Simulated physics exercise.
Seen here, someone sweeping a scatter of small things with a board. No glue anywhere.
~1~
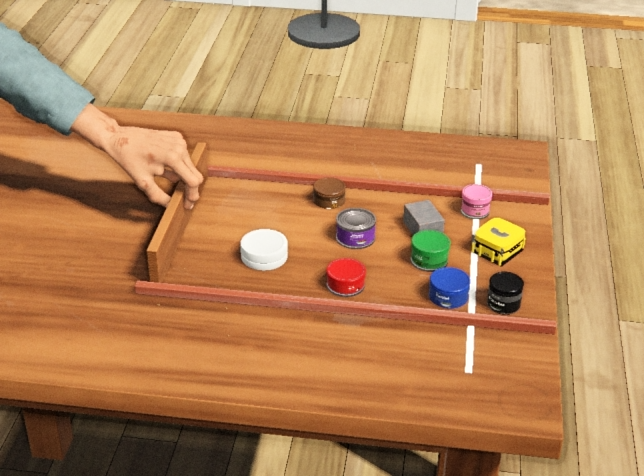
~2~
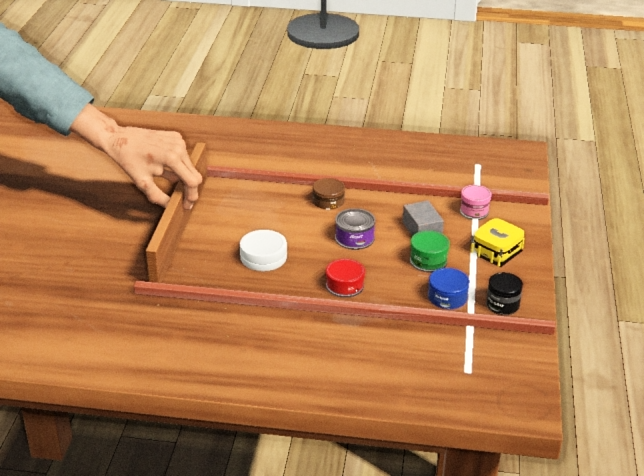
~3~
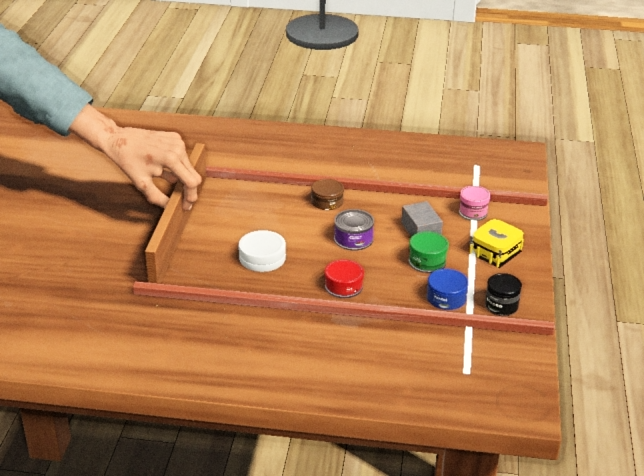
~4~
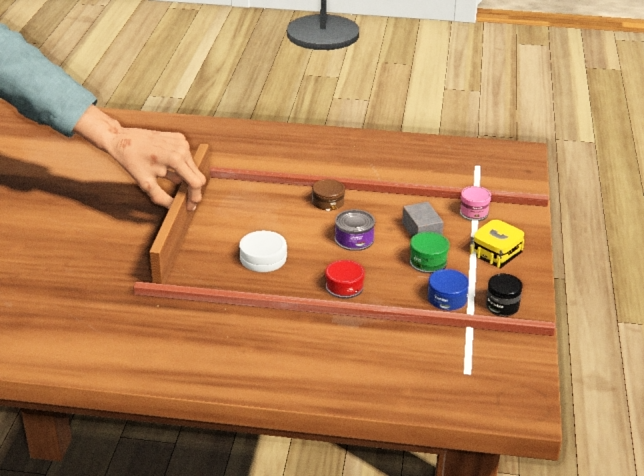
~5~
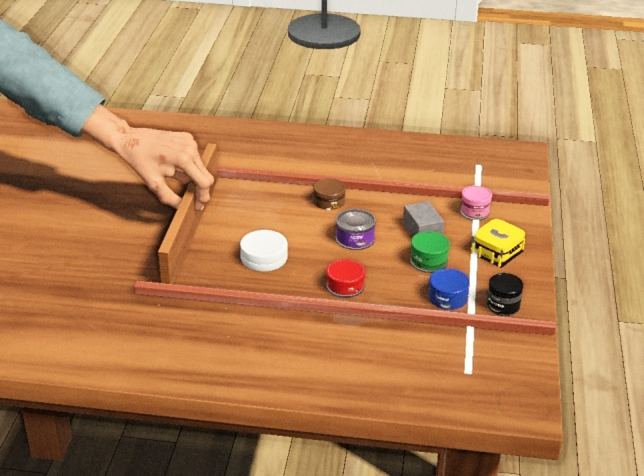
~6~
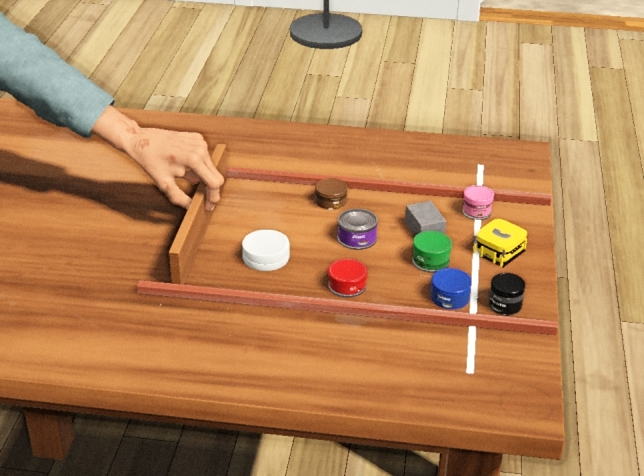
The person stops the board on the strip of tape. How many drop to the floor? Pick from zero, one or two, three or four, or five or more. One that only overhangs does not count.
As it turns out, the number that fall off is one or two.
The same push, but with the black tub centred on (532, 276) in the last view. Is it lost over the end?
Then it survives.
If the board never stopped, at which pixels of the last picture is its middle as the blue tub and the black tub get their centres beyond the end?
Its middle is around (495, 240) and around (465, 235).
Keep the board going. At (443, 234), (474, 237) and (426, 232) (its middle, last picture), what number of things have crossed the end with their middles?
Place by place, 0, 1 and 0.
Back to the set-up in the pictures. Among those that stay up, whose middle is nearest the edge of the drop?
Foremost is the yellow case.
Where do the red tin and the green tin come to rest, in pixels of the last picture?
The red tin at (494, 297), the green tin at (532, 256).
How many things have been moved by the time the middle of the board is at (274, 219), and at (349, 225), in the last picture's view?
First 1, then 4.
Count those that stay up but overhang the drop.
It comes to 1.
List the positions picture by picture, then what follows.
Black tub (505, 293); yellow case (499, 242); pink pot (476, 202); board (180, 210); tape (474, 255), in the first picture.
Yellow case (498, 243); green tin (429, 251), in the second picture.
Pink pot (474, 203); grey block (422, 222), in the third picture.
Black tub (504, 295); red tin (345, 279), in the fourth picture.
Yellow case (498, 243); purple tin (356, 229), in the fifth picture.
Black tub (507, 294); yellow case (500, 243); pink pot (478, 203); board (200, 212); tape (476, 255), in the sixth picture.
Soon after, none off yet; black tub at rest near (507, 294); yellow case at rest near (500, 243); pink pot at rest near (478, 203).
In the end, the number that fall off is one or two; gone, black tub.
